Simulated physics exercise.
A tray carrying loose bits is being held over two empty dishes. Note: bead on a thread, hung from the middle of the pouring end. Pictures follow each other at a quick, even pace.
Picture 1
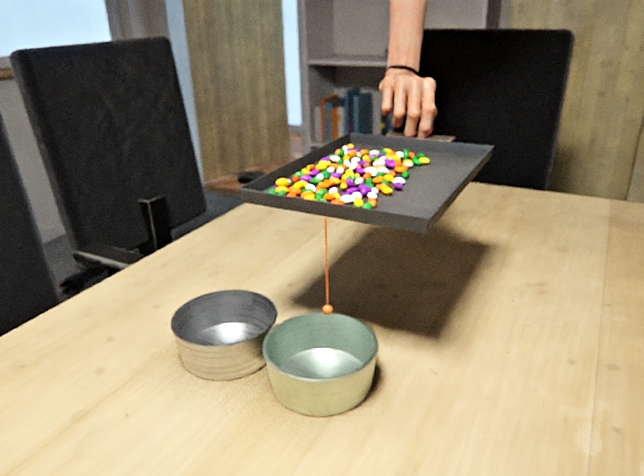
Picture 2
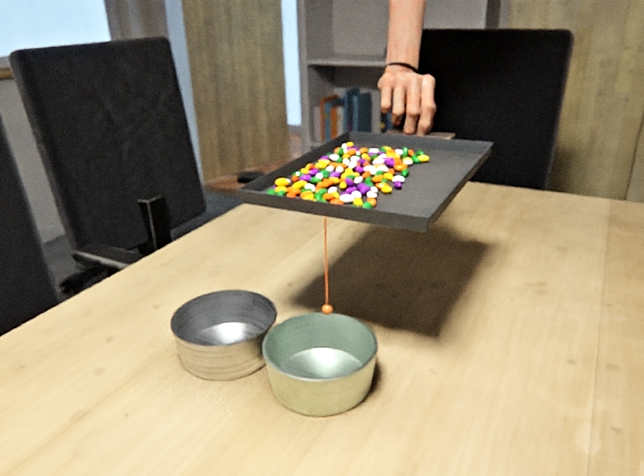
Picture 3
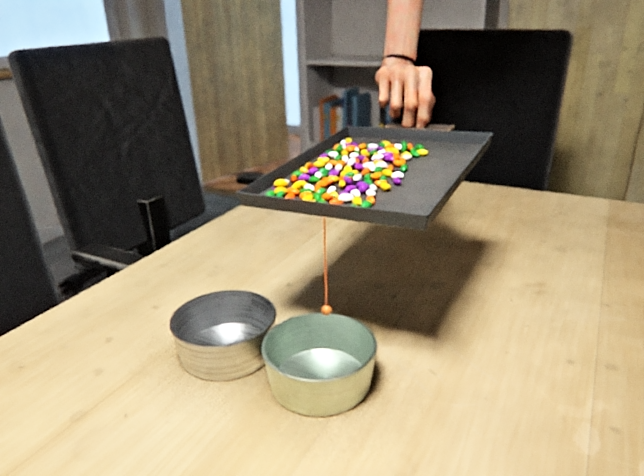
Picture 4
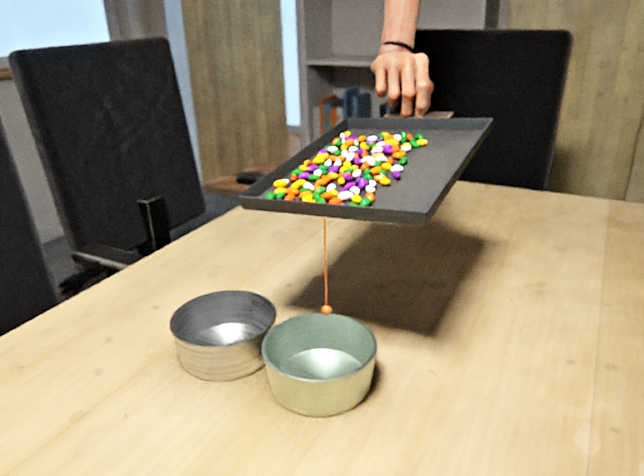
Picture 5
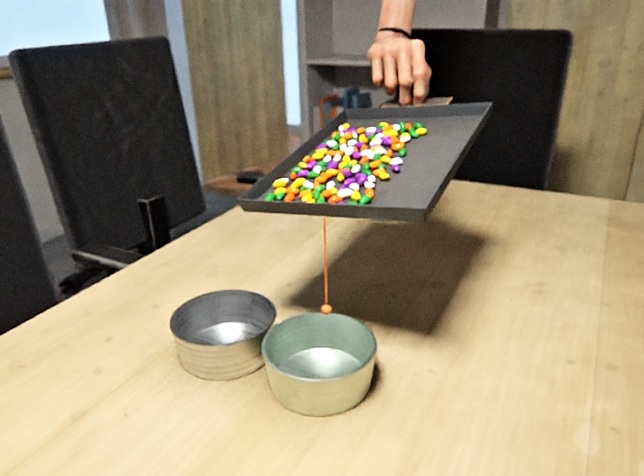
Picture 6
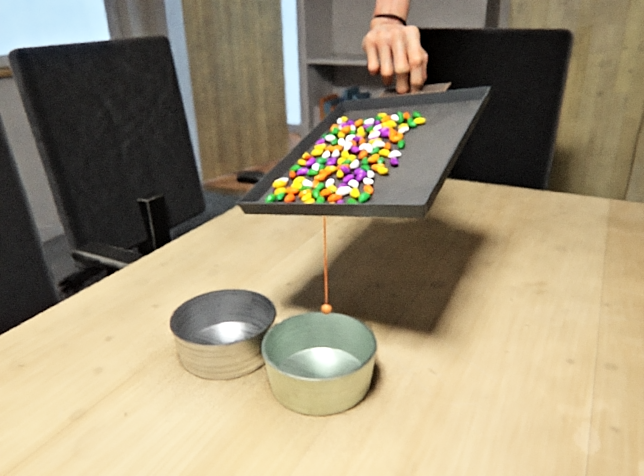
A hand gradually tilts a dark tray of colourful jelly beans above two empty dishes.
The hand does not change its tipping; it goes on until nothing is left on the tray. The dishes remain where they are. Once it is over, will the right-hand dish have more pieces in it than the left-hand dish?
No.
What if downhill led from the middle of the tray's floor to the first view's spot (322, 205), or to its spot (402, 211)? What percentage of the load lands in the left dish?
First case: 50 %; second case: 0 %.
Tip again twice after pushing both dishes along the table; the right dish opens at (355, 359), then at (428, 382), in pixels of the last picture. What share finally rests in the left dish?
It would be near 50 per cent first and near 10 per cent second.
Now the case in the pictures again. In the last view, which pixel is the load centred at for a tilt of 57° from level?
(295, 158).
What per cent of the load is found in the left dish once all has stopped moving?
It comes to roughly 60 percent of the load.
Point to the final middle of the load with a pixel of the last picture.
Last view, centre at rest - approx. (247, 335).
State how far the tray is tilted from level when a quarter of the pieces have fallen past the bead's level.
Roughly 110°.
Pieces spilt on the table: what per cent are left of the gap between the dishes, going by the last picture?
Estimate: Near 40 per cent.
Soon after the last picture, tray tipped steeply; nearly all on the tray; a stray few in the air.
A little later, tray tipped right over; nearly all on the tray; a stray few in the left dish.
Later still, tray tipped past a quarter turn; a small part in the right dish; about half in the left dish; about a third outside both; a stray few in the air.
At rest, tray tipped past a quarter turn; a small part in the right dish; about half in the left dish; about a third outside both; a stray few in the air.
